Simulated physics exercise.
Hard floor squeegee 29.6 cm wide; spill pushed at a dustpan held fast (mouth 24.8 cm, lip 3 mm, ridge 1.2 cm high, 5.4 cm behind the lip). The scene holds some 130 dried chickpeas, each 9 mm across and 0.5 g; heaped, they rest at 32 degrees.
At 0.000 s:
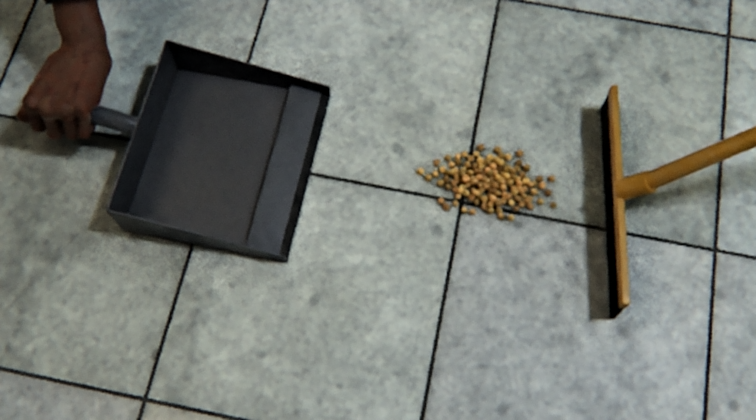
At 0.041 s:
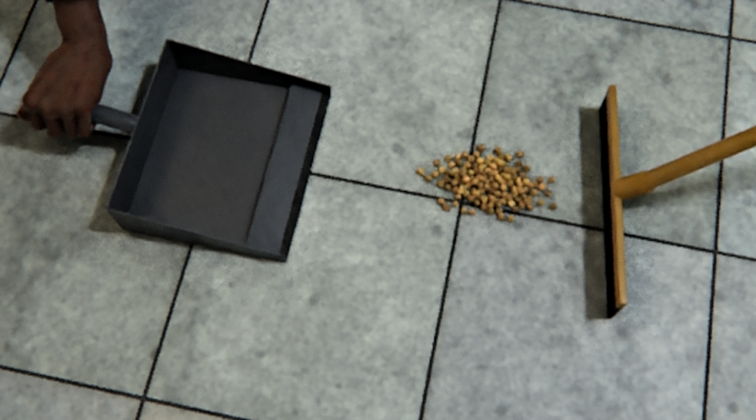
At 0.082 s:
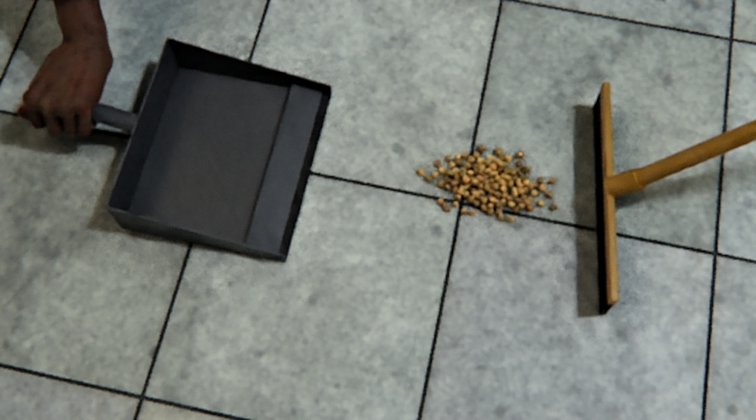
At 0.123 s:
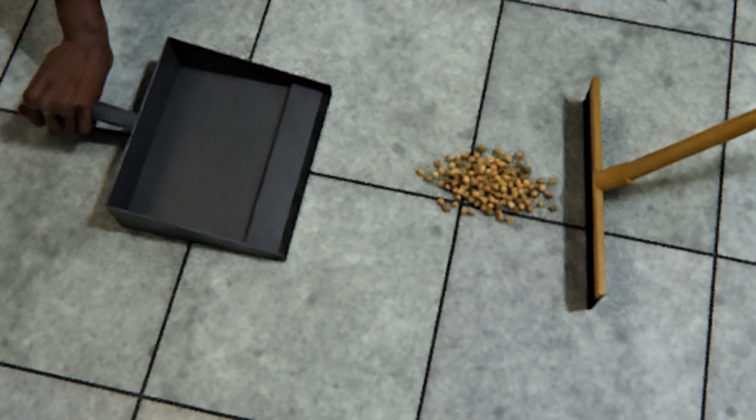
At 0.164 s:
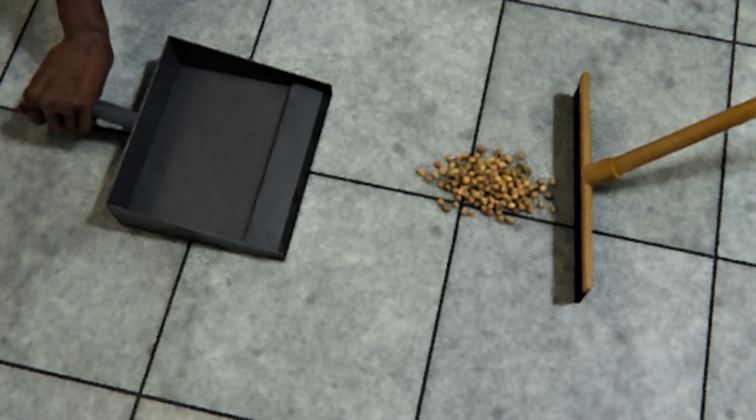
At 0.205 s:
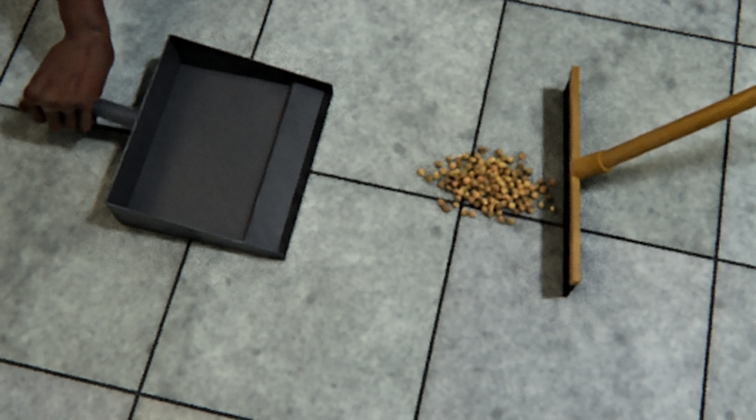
A squeegee with a tan wooden-looking blade, dark along its left edge, and a yellowish handle slides left across a grey tiled floor with black grout lines, seen from above at an angle. A hand at the upper left grips a dark grey dustpan, its opening facing a loose pile of golden-tan chickpeas near the middle. The blade closes the gap to the pile's right edge, while the pan stays put and the chickpeas barely move.
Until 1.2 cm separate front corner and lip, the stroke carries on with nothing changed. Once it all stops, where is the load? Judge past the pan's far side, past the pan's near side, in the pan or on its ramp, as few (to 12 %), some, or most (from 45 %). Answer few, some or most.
Past the pan's far side: Some; past the pan's near side: Few; in the pan or on its ramp: Few.
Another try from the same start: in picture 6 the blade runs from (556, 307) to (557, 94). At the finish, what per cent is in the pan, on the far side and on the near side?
Pan 35; far 0; near 0.
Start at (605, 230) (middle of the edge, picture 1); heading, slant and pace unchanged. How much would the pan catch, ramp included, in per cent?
Around 0 %.
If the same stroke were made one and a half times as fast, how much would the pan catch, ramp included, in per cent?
It would be around 0 percent.
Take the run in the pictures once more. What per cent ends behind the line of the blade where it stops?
I'd say close to 20 per cent.
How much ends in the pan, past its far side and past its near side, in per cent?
So it's far side at 20 percent, near side at 0 percent, and the pan at 5 percent.
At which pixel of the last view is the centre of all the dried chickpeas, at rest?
Near (341, 131).
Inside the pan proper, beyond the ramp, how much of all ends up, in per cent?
Something like 0 per cent of the whole.
After 0.58 s, middle of the blade 19 cm from the lip; 0 % over the lip, far side 5 %, near side 0 %.
Then, at 0.83 s, middle of the blade 9 cm from the lip; 0 % over the lip, far side 15 %, near side 0 %.
After 1.19 s, middle of the blade 3 cm from the lip; 5 % over the lip, far side 20 %, near side 0 %.
By 1.5 s all is still; far side 20 %, near side 0 %, pan 5 %, in front of the lip or behind the blade 75 %.
